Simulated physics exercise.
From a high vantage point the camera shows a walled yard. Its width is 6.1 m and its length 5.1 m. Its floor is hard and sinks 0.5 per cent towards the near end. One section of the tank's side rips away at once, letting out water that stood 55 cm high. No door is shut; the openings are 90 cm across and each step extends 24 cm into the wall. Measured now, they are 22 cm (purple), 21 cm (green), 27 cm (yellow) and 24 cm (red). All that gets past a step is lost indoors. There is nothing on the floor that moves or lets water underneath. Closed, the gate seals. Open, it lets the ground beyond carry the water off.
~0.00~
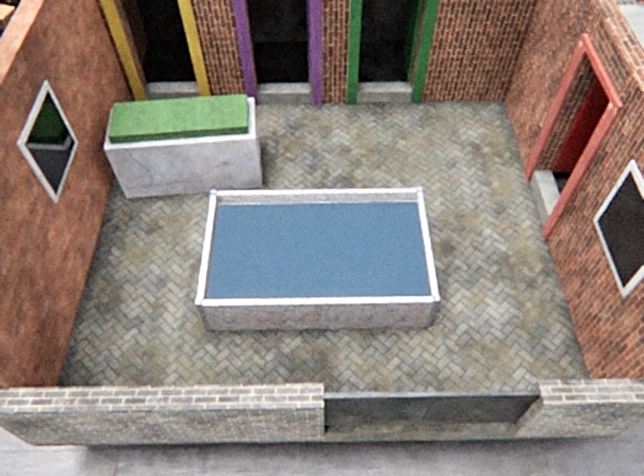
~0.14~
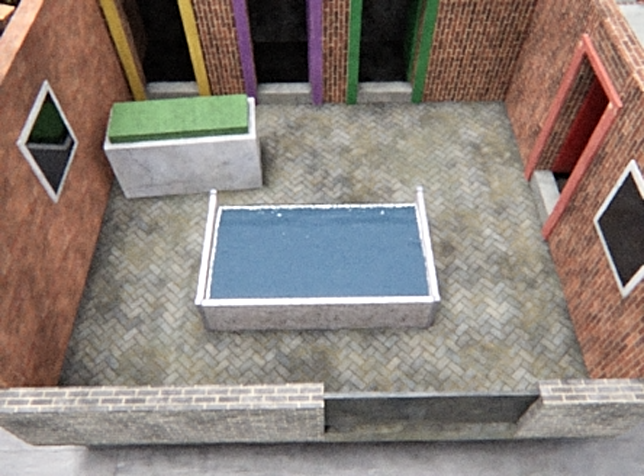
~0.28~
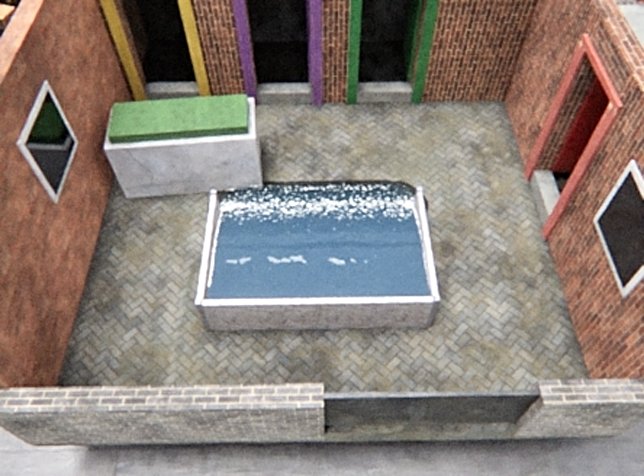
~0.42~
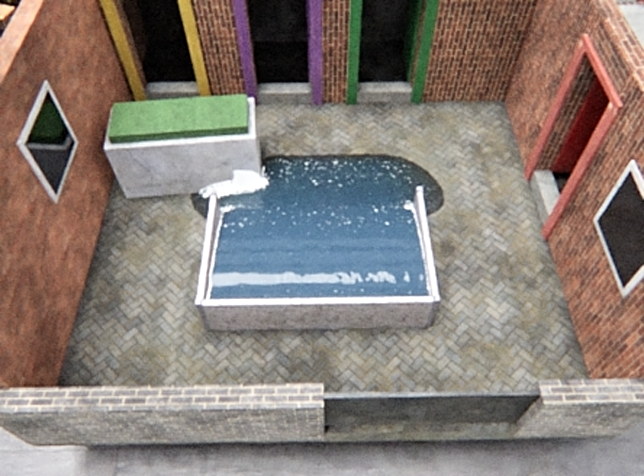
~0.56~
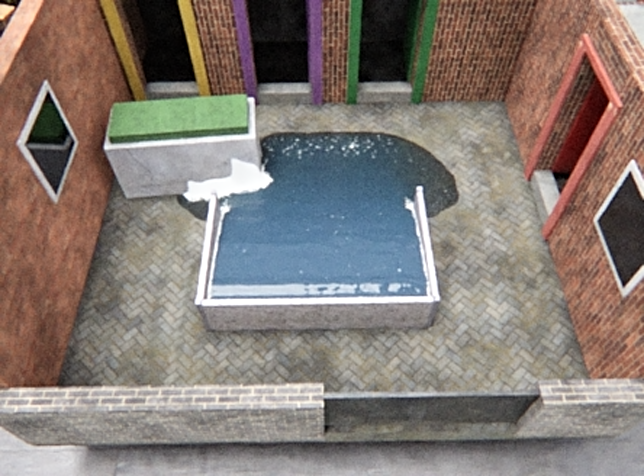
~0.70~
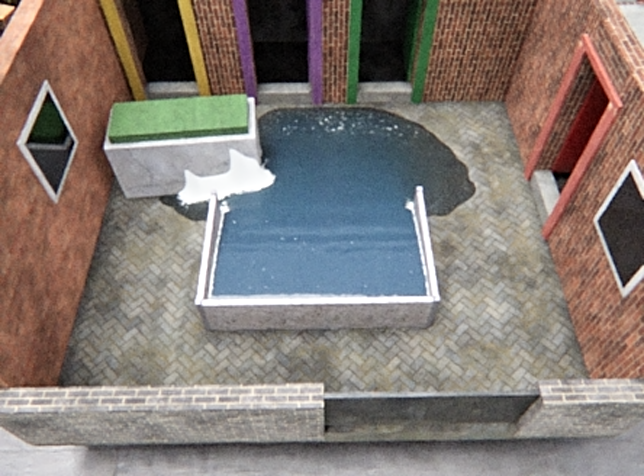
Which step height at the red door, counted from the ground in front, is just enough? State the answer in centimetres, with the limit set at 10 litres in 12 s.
A height of roughly 8 cm is just enough.
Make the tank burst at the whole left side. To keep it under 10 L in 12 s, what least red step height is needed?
Roughly 9.0 cm.
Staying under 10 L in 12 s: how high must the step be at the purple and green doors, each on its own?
Close to 29 cm (purple) and close to 27 cm (green).
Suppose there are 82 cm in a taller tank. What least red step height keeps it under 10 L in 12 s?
Required height: Approx. 11.5 cm.
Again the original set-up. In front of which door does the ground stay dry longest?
The answer is the red door.
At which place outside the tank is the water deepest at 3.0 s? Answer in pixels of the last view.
Near pixel (496, 102).
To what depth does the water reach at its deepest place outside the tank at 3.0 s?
I'd estimate roughly 32 cm.
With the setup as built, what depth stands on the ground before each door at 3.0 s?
Centimetres: Purple = 18, green = 19, yellow = 6, red = 8.
After 1.4 s water covers 40 % of the floor, deepest (42 cm) near (332, 112); it has not reached the red door.
After 3.0 s water covers 60 % of the floor, deepest (32 cm) near (496, 102); 8 cm at the red door, 0 litres in over its 24 cm step.
After 12.0 s water covers 95 % of the floor, deepest (12 cm) near (221, 209); 8 cm at the red door, 0 litres in over its 24 cm step.
At the red door as built, the water arrived by 2.6 s and peaked near 11 cm at 4.4 s.
Run again over the same 12 s with other heights there, 22 litres in over 6.5 cm, 5 litres over 9 cm. The limit of 10 litres is kept from about 8 cm up.
